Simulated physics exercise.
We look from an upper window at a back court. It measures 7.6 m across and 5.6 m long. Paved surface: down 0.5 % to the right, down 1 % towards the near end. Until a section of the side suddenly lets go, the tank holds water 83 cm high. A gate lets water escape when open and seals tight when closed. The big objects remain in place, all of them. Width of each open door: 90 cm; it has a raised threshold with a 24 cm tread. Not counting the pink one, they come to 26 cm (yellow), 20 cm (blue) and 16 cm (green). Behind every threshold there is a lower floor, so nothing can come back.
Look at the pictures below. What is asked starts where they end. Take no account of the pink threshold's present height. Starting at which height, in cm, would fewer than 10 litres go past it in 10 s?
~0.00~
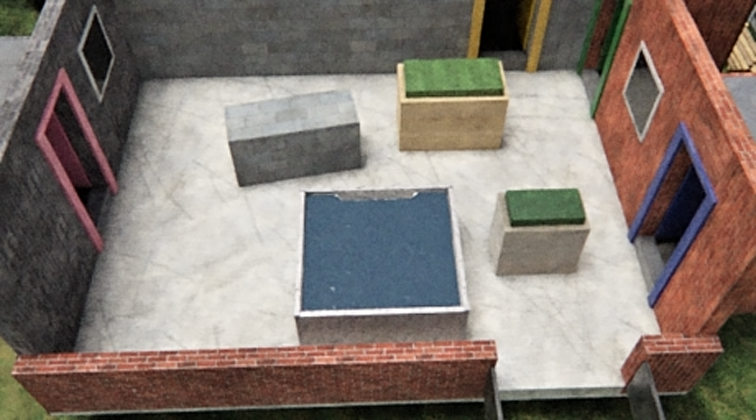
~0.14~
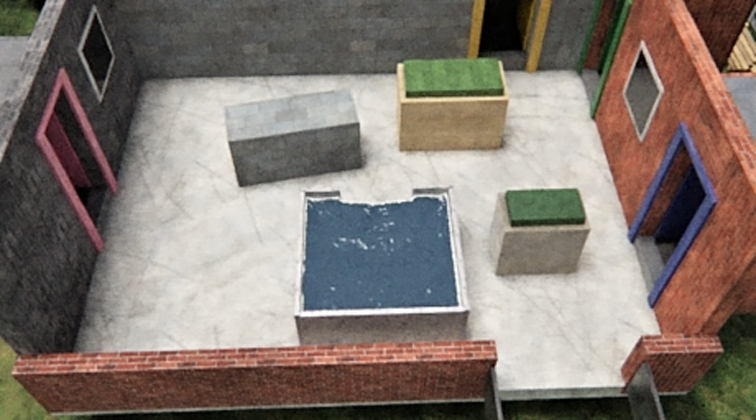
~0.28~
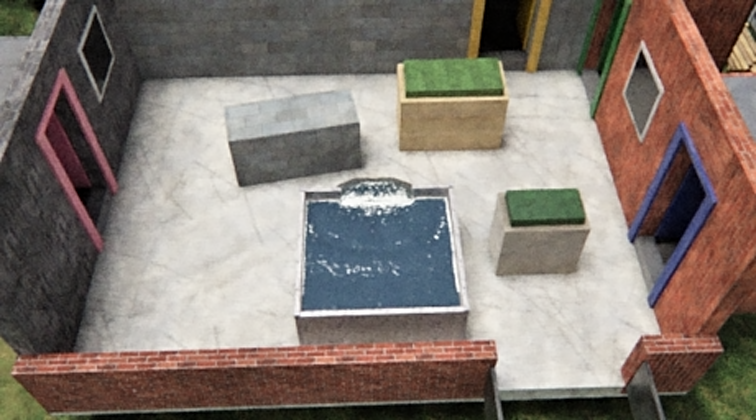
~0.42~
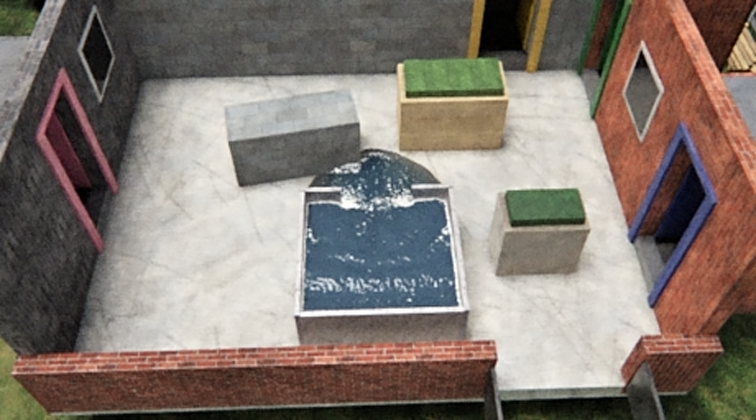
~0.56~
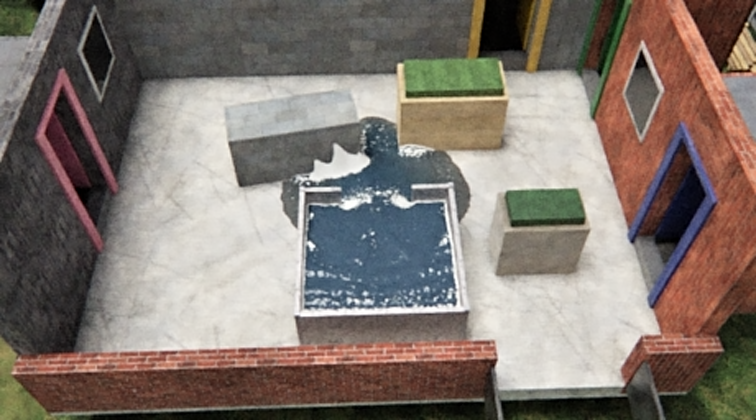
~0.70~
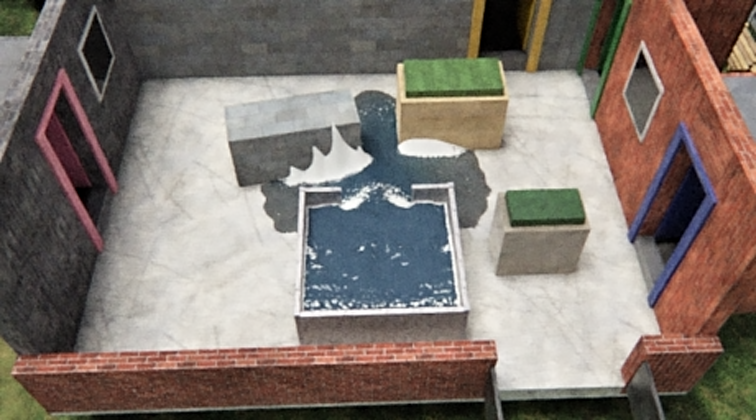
Starting at roughly 8.5 cm.
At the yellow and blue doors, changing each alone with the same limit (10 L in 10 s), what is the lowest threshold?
You'd want some 7.0 cm at yellow and some 7.5 cm at blue.
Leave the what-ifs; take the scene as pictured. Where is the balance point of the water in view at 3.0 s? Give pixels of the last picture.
I'd say around (377, 212).
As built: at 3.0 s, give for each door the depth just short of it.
Door by door in centimetres - yellow 3, blue 10, green 12, pink 10.
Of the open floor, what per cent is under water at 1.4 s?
Some 20 in a hundred.
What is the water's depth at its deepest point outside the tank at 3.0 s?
31 cm.
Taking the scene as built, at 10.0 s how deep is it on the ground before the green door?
It works out to about 7.0 centimetres deep.
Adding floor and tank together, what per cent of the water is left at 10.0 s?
Something near 90 out of a hundred parts.
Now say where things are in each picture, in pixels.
Still water, 83 cm deep, in the tank at (379, 249); the pink door at (84, 174) is dry, in the first picture.
The gap is on the far side, the front 0.4 m out at a hidden place; the back of the tank holds 83 cm, in the second picture.
The front is at (353, 184), 0.9 m from the gap on the far side; 1.0 m2 of floor is wet, 83 cm left at the back, in the third picture.
The gap is on the far side, the front 1.5 m out at (364, 154); the back of the tank holds 80 cm, in the fourth picture.
The gap is on the far side, the front 2.2 m out at (367, 121); the back of the tank holds 72 cm, in the fifth picture.
The front is at (366, 96), 2.8 m from the gap on the far side; 4.4 m2 of floor is wet, 71 cm left at the back; the pink door at (84, 174), 4.0 m from the gap, is still 2.4 m from the nearest water, in the sixth picture.
After 1.4 s water covers 20 % of the floor, deepest (50 cm) near (353, 178); it has not reached the pink door.
After 3.0 s water covers 75 % of the floor, deepest (31 cm) near (353, 178); 10 cm at the pink door, 0 litres in over its 24 cm threshold.
After 10.0 s water covers 100 % of the floor, deepest (14 cm) near (669, 366); 5 cm at the pink door, 0 litres in over its 24 cm threshold.
At the pink door as built, the water arrived by 2.0 s and peaked near 11 cm at 2.2 s.
Run again over the same 10 s with other heights there, 19 litres in over 7 cm, 6 litres over 9.5 cm. The limit of 10 litres is kept from about 8.5 cm up.
